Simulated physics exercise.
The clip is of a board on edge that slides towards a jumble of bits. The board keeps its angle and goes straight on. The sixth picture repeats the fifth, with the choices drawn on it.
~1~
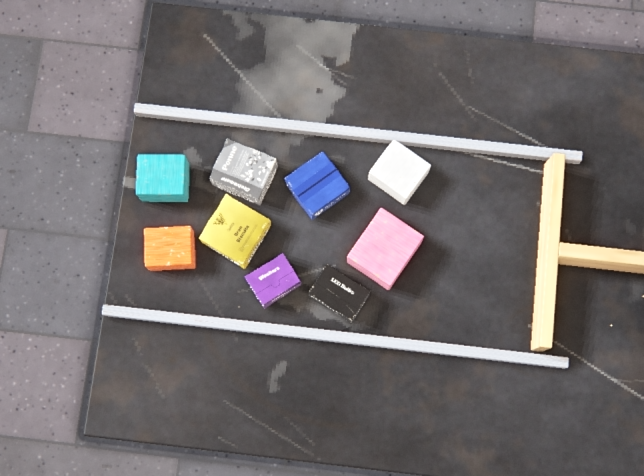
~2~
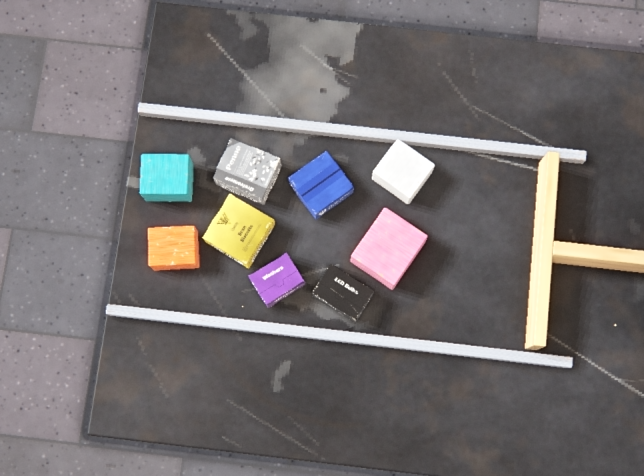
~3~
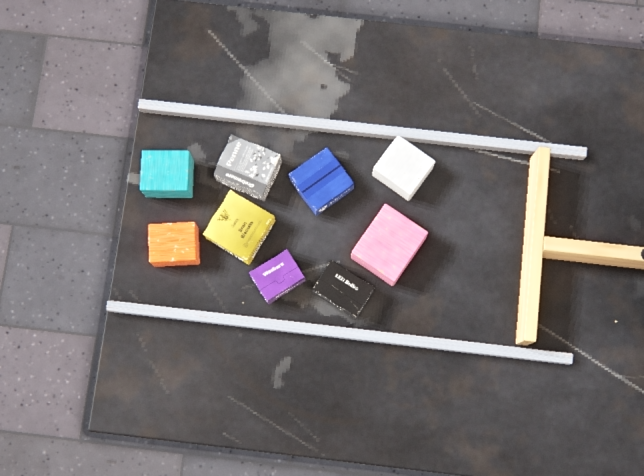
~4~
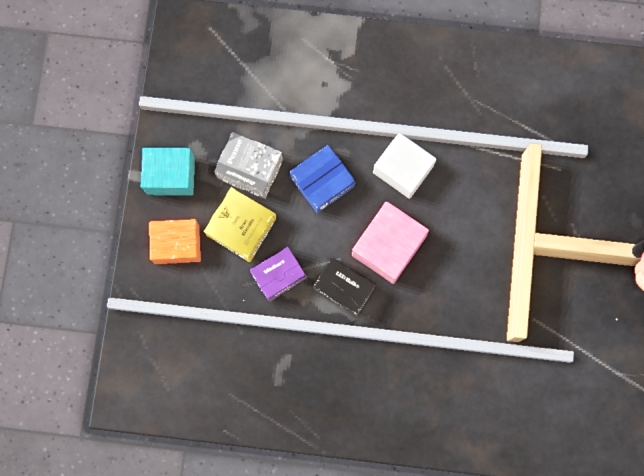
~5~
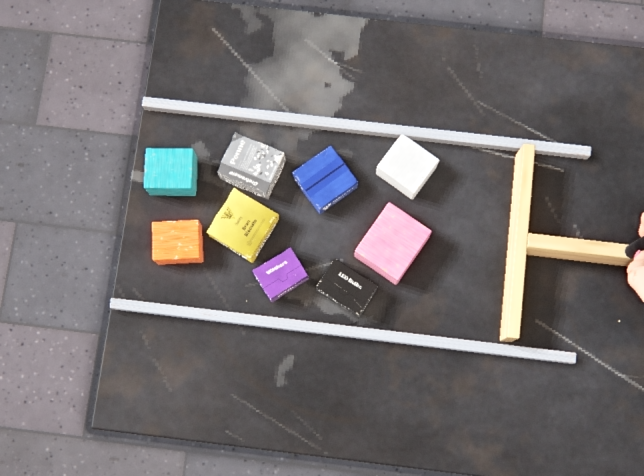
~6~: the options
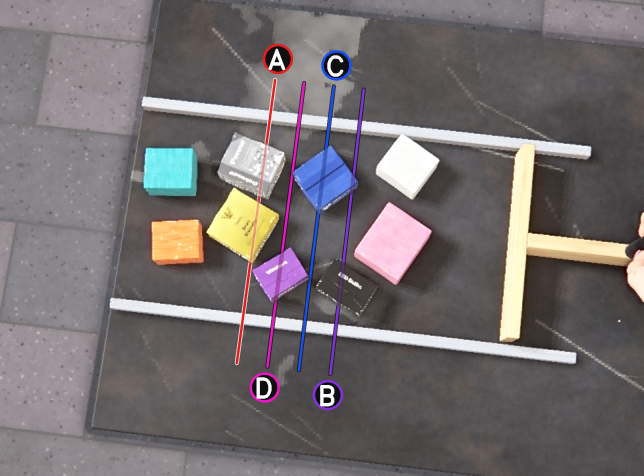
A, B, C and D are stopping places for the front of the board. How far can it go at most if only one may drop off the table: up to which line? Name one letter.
A is the last line within the limit.
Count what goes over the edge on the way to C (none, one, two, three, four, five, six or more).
In all, none.
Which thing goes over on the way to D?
The turquoise block goes over.
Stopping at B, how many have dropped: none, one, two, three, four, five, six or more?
The count is none.
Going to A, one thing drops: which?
The turquoise block goes over.
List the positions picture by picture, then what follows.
Grey packet (244, 172); black box (339, 294); board (553, 248), in the first picture.
Board (547, 247); blue box (321, 186), in the second picture.
Board (537, 242); orange block (174, 245), in the third picture.
Board (528, 239); purple box (279, 274), in the fourth picture.
Board (522, 239); grey packet (252, 166); black box (346, 288); yellow packet (244, 226), in the fifth picture.
On the marked copy, A at (257, 217); B at (347, 228); C at (317, 224); D at (286, 221).
Following A. Soon after the start, board (425, 228); white block (394, 168); pink block (382, 245).
Later, board (331, 217); turquoise block (157, 169); orange block (172, 244).
In the end, board (259, 209); turquoise block over the edge; grey packet (143, 149); one fallen.
As for the rest, B is within the limit but short; C is within the limit but short; D is within the limit but short.
